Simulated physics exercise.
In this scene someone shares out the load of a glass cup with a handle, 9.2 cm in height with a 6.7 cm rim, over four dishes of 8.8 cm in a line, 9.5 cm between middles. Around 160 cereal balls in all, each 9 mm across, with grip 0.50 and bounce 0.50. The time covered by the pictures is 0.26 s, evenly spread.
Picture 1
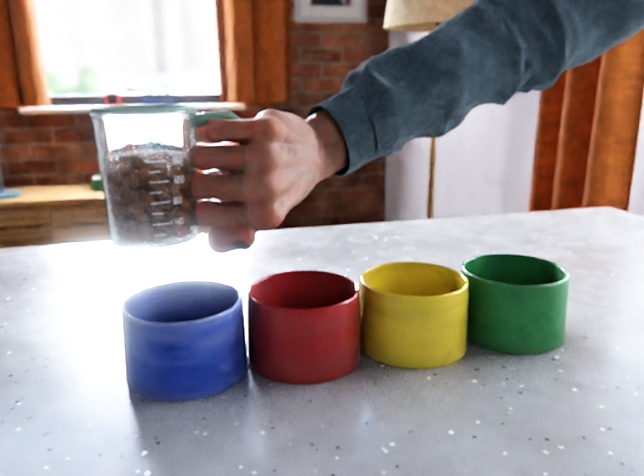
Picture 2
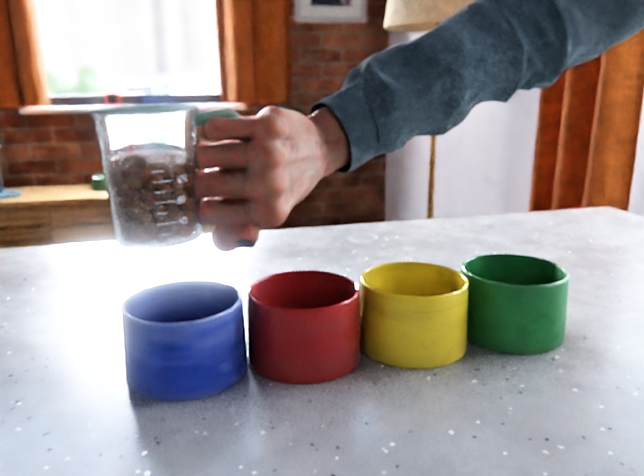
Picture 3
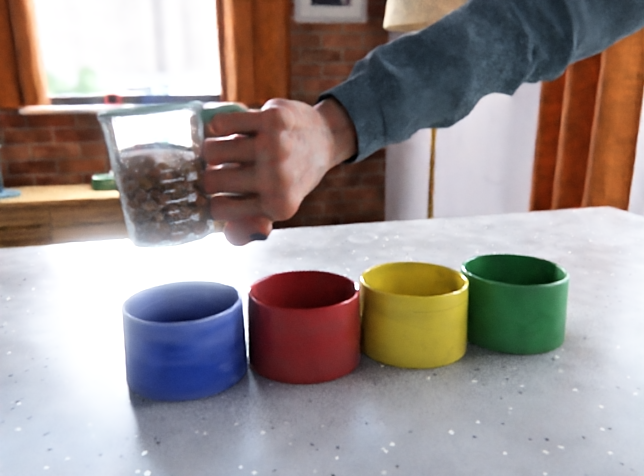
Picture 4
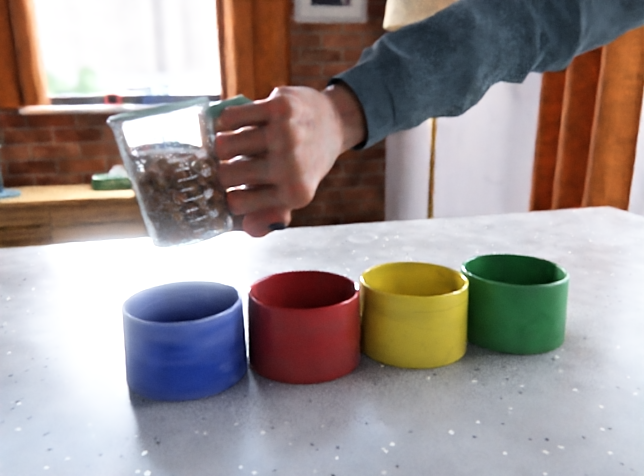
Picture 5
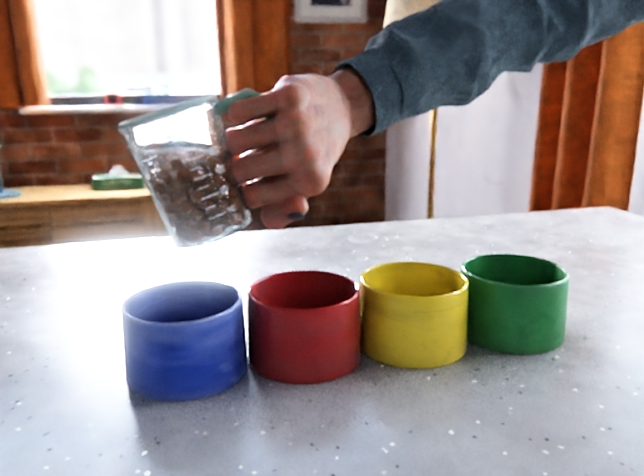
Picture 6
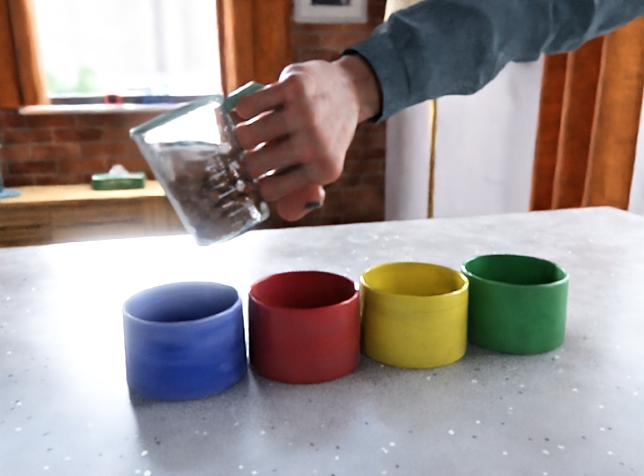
The footage shows a hand holding a clear handled cup of small brown pieces above a row of blue, red, yellow and green dishes, then moving it slightly right while gradually tilting its rim to the left.
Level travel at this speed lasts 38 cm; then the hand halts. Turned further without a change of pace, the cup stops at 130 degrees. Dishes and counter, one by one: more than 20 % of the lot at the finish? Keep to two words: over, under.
Red: Under, blue: Under, green: Under, yellow: Over, counter: Under.
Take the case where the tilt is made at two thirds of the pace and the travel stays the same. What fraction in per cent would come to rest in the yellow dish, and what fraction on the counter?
In that case the yellow dish gets 10 while the counter gets 10.
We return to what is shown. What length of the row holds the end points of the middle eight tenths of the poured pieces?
It spans roughly 11 centimetres along the row.
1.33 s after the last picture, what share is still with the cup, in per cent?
Close to 0 % of the load.
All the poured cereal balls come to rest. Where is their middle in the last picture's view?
Somewhere near (403, 327) in the last picture.
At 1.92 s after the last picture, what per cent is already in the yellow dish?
It works out to some 80 per cent.
Then, 0.79 s after the last picture, tilt 113 degrees; cup holds 90 %, red 5 %.
Then, 1.33 s after the last picture, tilt 130 degrees; cup holds 0 %, red 10 %, yellow 80 %.
Then, 1.92 s after the last picture, tilt 130 degrees; cup holds 0 %, red 10 %, yellow 80 %.
In the end, red 10 %, blue 0 %, green 0 %, yellow 80 %, counter 5 %.
